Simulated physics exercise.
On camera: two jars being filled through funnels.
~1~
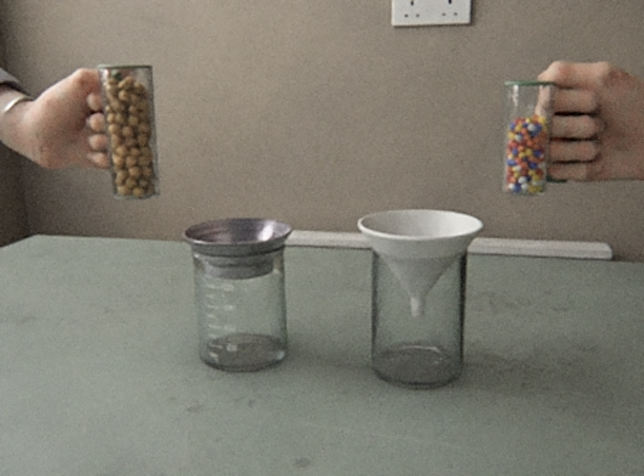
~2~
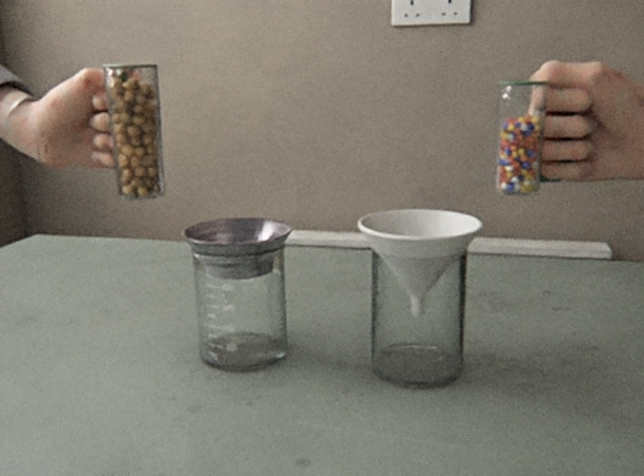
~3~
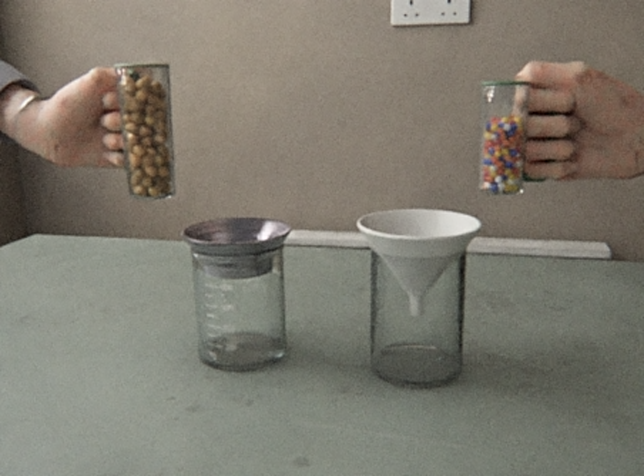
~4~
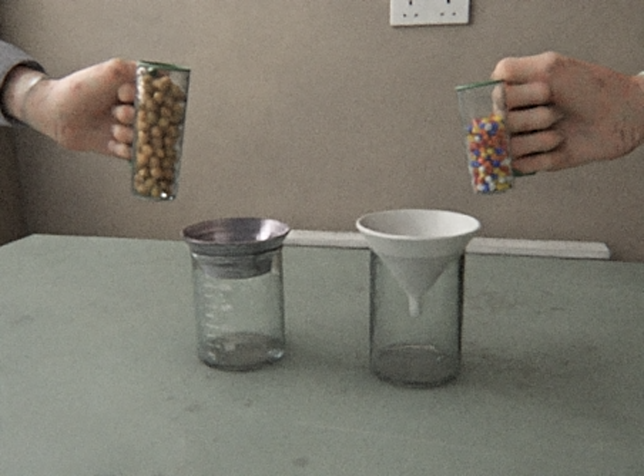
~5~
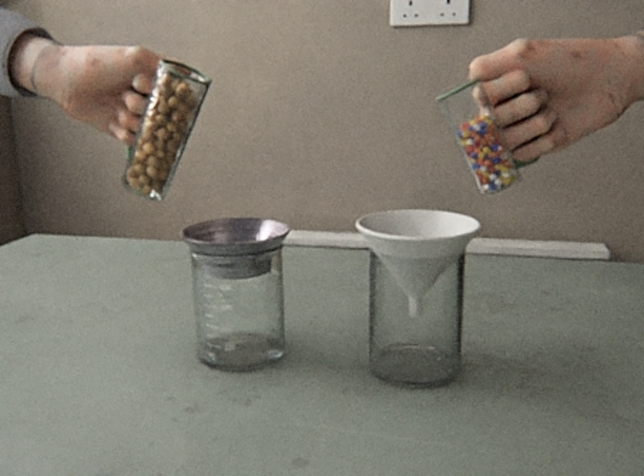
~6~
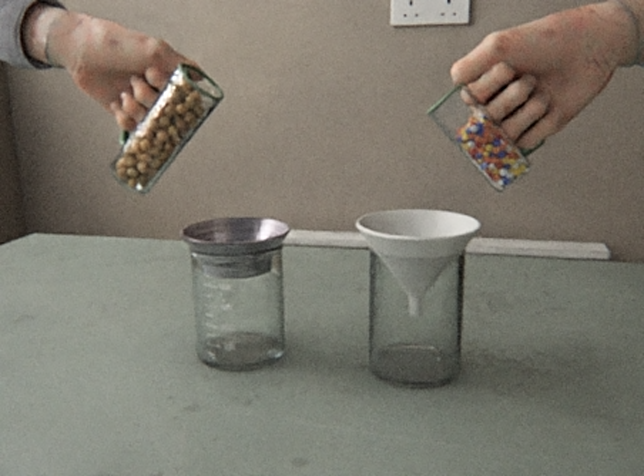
Two hands bring cups of beads inward above two funnels, then tilt them toward each other.
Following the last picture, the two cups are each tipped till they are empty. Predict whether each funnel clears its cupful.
Left funnel - clears it; right funnel - stays blocked.
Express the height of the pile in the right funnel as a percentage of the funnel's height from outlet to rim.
Roughly 65 percent.
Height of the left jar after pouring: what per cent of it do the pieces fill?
It ends up at around 30 in a hundred.
Then, 0.27 s past the last view, left, all still in the cup; right, all still in the cup.
Then, 0.56 s past the last view, left, nearly all still in the cup, a small part in or over the funnel, a stray few down in the jar; right, all still in the cup.
Then, 0.91 s past the last view, left, about a third still in the cup, about a quarter in or over the funnel, about a third down in the jar, a stray few beside the jar; right, about a quarter still in the cup, about two thirds in or over the funnel, a stray few down in the jar.
Finally, left, nearly all down in the jar, a stray few beside the jar; right, nearly all stuck in the funnel, a stray few down in the jar.
